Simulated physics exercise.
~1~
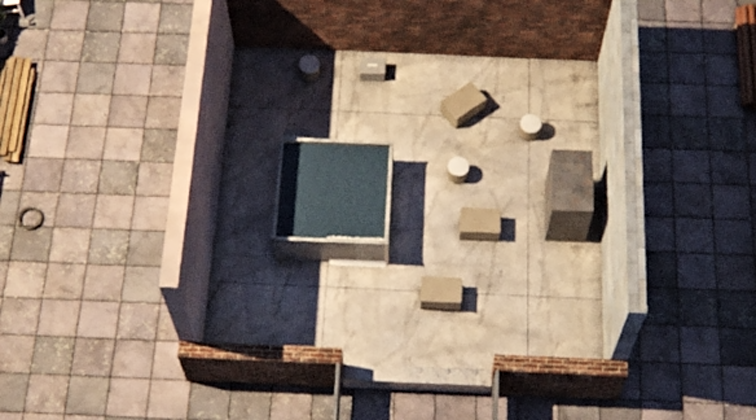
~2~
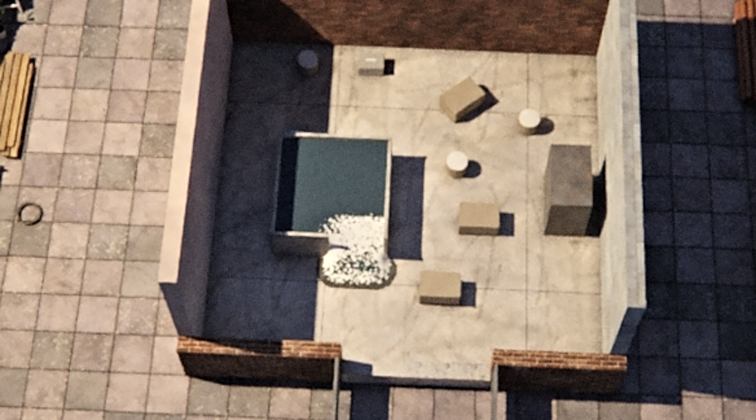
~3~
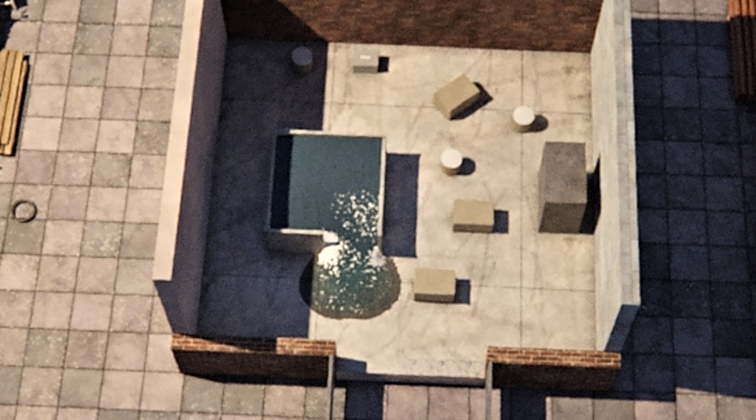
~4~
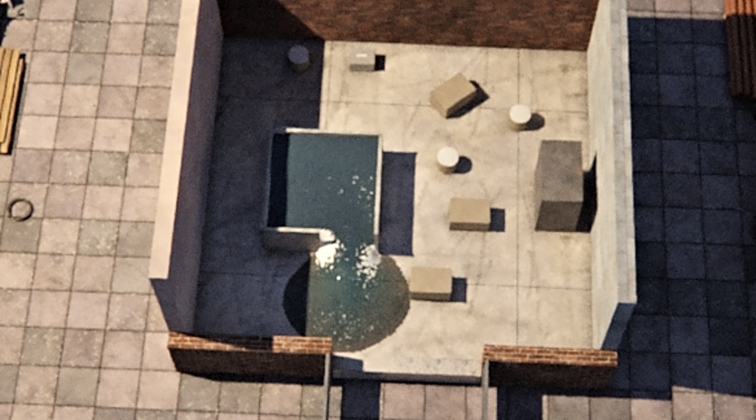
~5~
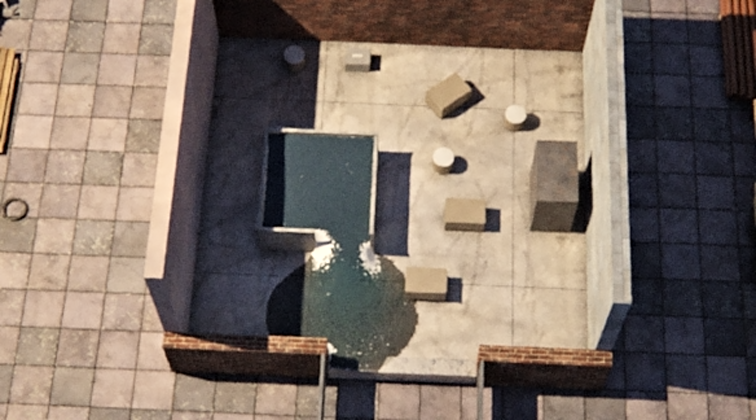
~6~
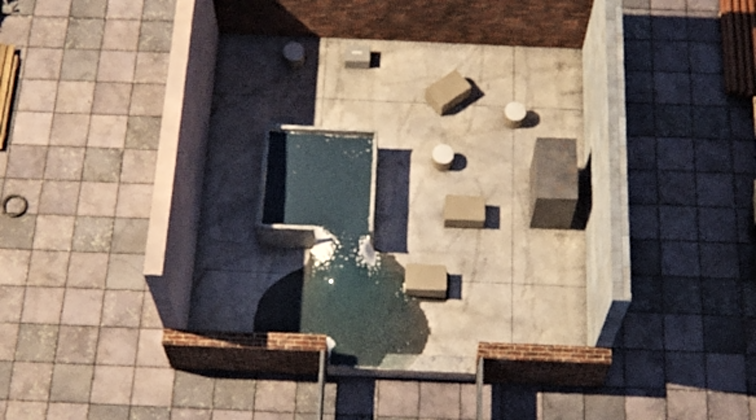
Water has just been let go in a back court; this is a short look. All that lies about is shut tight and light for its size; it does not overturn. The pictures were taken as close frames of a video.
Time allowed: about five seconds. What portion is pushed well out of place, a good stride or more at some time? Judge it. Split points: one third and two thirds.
The things swept well aside make up a smaller part than a third.
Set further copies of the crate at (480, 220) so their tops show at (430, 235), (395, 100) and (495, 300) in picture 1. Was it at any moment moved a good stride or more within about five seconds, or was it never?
Result by item: Stays where it is / stays where it is / stays where it is.
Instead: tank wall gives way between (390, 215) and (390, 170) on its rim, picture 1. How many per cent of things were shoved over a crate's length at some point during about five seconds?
I make it 60 per cent.
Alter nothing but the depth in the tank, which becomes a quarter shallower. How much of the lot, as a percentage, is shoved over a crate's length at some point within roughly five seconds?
Share moved: Approx. 10 percent.
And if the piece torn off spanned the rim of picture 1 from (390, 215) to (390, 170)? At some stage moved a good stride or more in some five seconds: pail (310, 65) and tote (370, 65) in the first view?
Taking them in turn, the first never got there and the second never got there.
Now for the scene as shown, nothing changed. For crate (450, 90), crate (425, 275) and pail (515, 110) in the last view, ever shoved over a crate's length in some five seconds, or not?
Going through them in order: First kept nearby, second got well clear, third kept nearby.
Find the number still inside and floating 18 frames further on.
The answer is 0.
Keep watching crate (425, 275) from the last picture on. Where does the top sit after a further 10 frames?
Close to (479, 275).
A moment on, 0 of 8 are well off their spots; 0 afloat.
Next, 1 of 8 are well off their spots; 0 afloat.
Later, 1 of 8 are well off their spots; 0 afloat.
In the end, 1 of 8 are well off their spots, and 1 have been at some point; 0 afloat.
